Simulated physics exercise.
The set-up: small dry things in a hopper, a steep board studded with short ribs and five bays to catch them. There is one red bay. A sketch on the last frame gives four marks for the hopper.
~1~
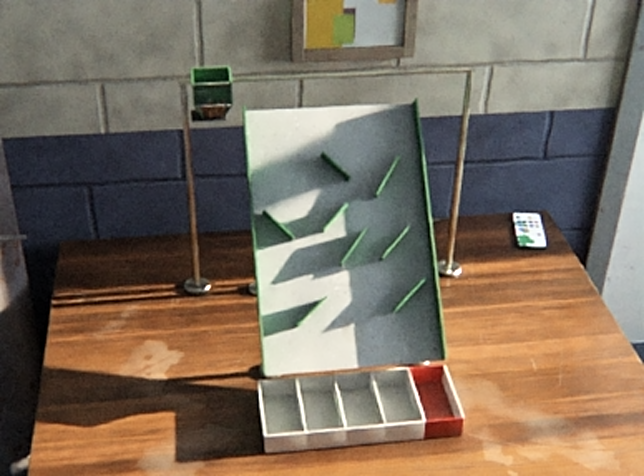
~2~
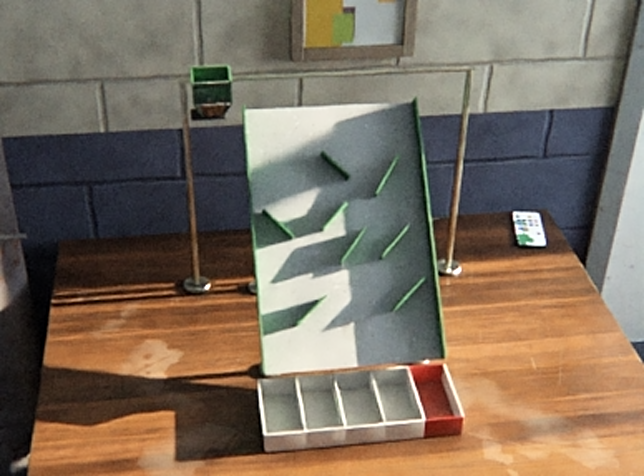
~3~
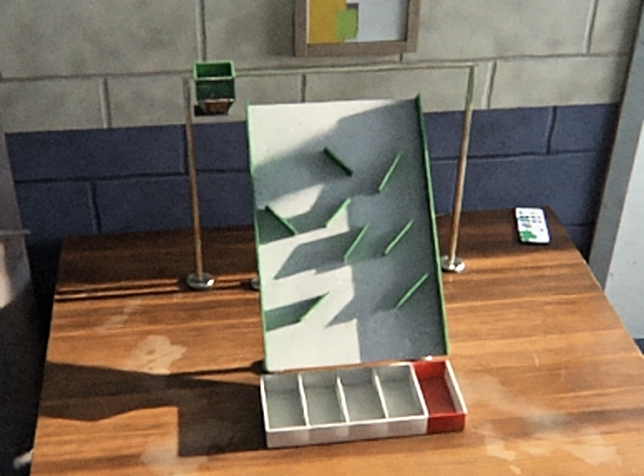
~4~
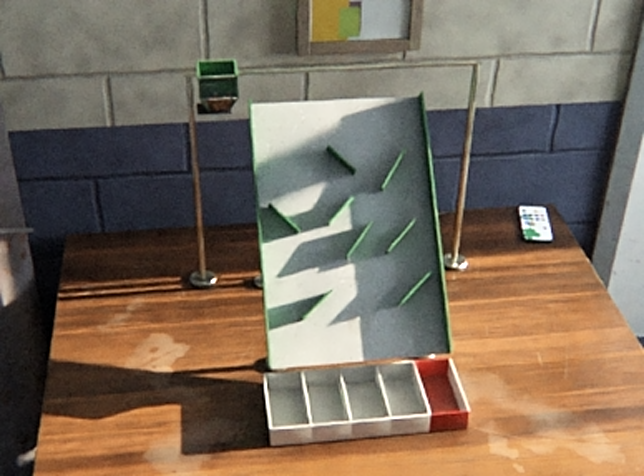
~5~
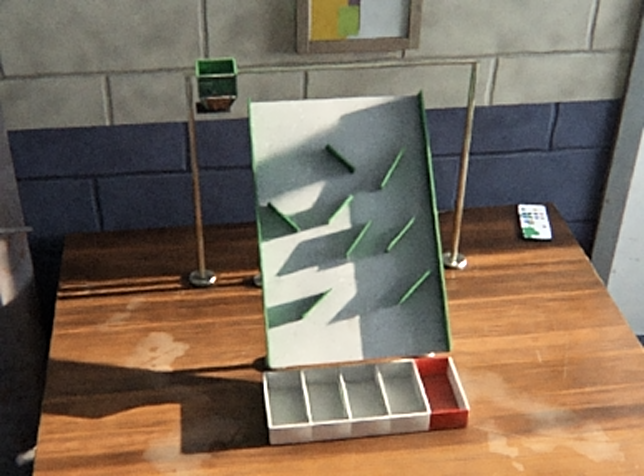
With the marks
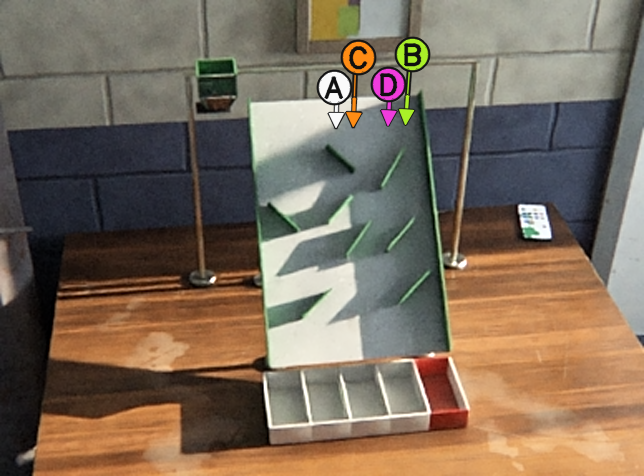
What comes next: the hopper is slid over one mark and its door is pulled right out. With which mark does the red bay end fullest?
It is B.
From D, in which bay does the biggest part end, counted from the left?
The first from the left.
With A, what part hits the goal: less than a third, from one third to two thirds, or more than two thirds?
It is less than a third.
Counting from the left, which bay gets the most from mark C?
The third.
On the marked copy, mark A meets the board at (336, 122); mark B meets the board at (405, 119); mark C meets the board at (353, 121); mark D meets the board at (388, 119).
With A, none at all in the red bay, all but a few in other bays, a small share outside the box.
With B, close to a third in the red bay, close to two thirds in other bays.
With C, none at all in the red bay, all but a few in other bays, only a few outside the box.
With D, a small share in the red bay, the bulk in other bays, only a few outside the box.
